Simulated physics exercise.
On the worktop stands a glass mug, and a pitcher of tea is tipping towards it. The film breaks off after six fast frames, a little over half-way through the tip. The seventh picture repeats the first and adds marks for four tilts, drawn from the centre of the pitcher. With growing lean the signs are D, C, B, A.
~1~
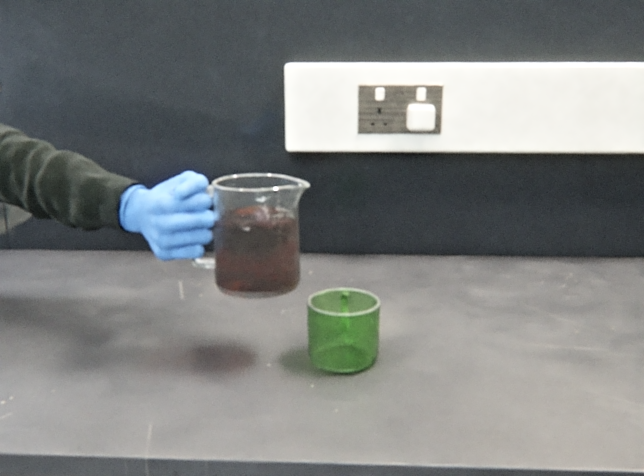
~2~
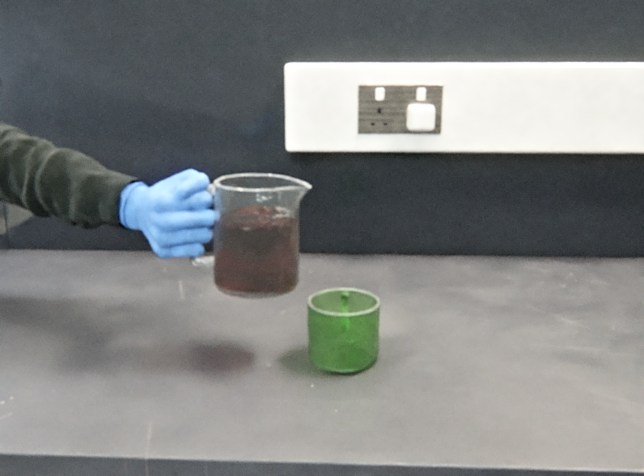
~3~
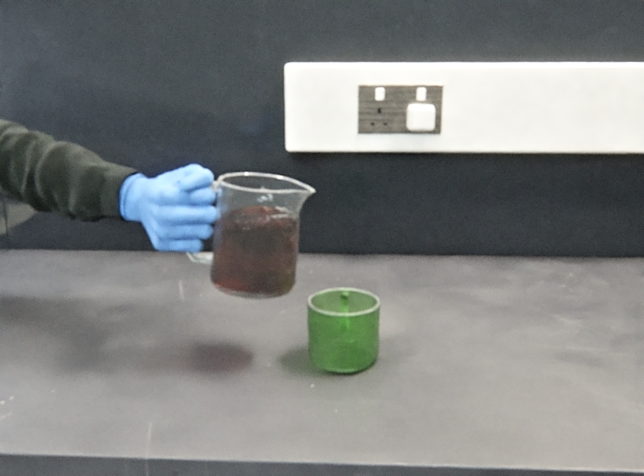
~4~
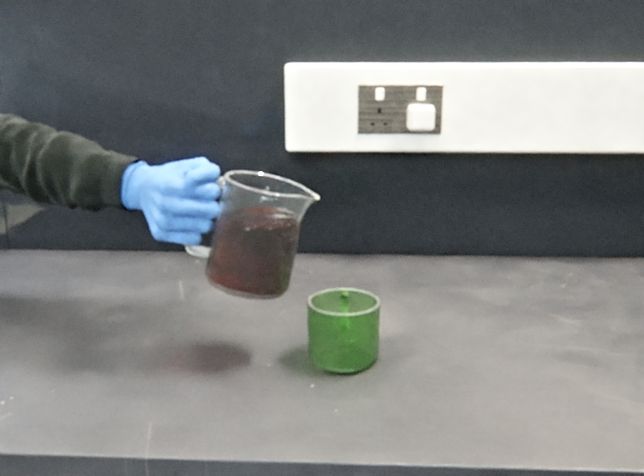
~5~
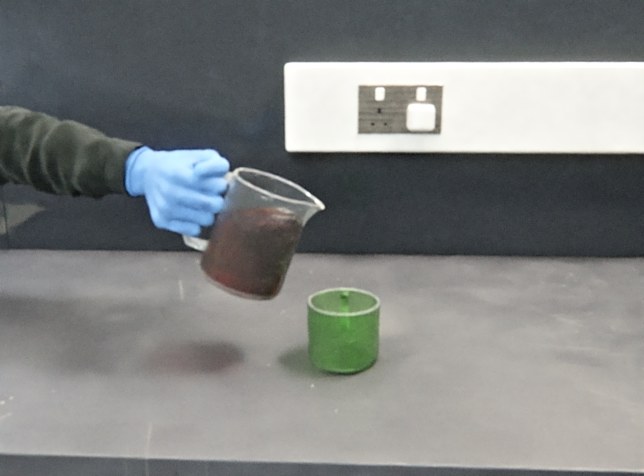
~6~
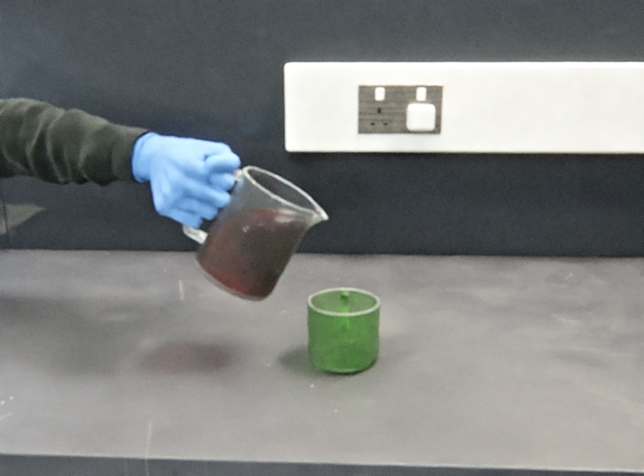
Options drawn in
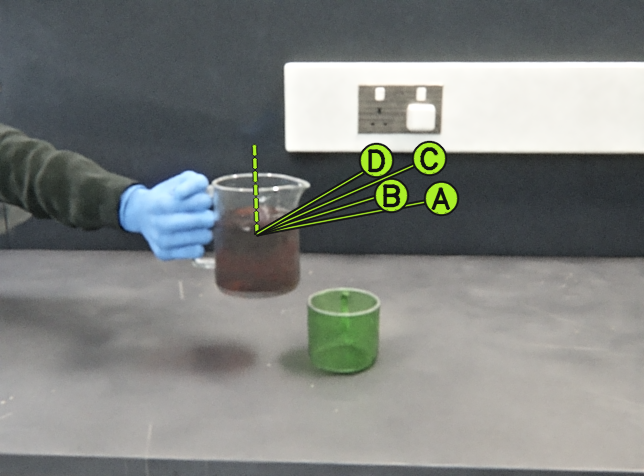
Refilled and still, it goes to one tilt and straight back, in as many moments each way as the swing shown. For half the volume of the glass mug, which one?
Mark C does it best.
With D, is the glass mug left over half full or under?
Under half.
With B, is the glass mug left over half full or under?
Over.
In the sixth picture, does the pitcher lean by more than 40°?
No, it does not.
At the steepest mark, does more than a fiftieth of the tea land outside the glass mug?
Yes, it does.
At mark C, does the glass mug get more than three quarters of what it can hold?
No, it does not.
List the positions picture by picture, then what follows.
Upright, lip at (307, 185); rim of the glass mug round (344, 300); nothing has left yet.
Upright, lip at (309, 186); nothing has left yet.
Tipped about 6°, lip at (312, 191); nothing has left yet.
Tipped about 13°, lip at (317, 198); nothing has left yet.
Tipped about 21°, lip at (322, 207); nothing has left yet.
Tipped about 30°, lip at (326, 217); nothing has left yet.
On the marked copy, A at (424, 202); B at (374, 197); C at (413, 165); D at (362, 172).
With A, the glass mug ends with about 76 % of what it can hold; 10 % of the tea is spilt.
With B, the glass mug ends with about 65 % of what it can hold; 5 % of the tea is spilt.
With C, the glass mug ends with about 51 % of what it can hold.
With D, the glass mug ends with about 35 % of what it can hold.
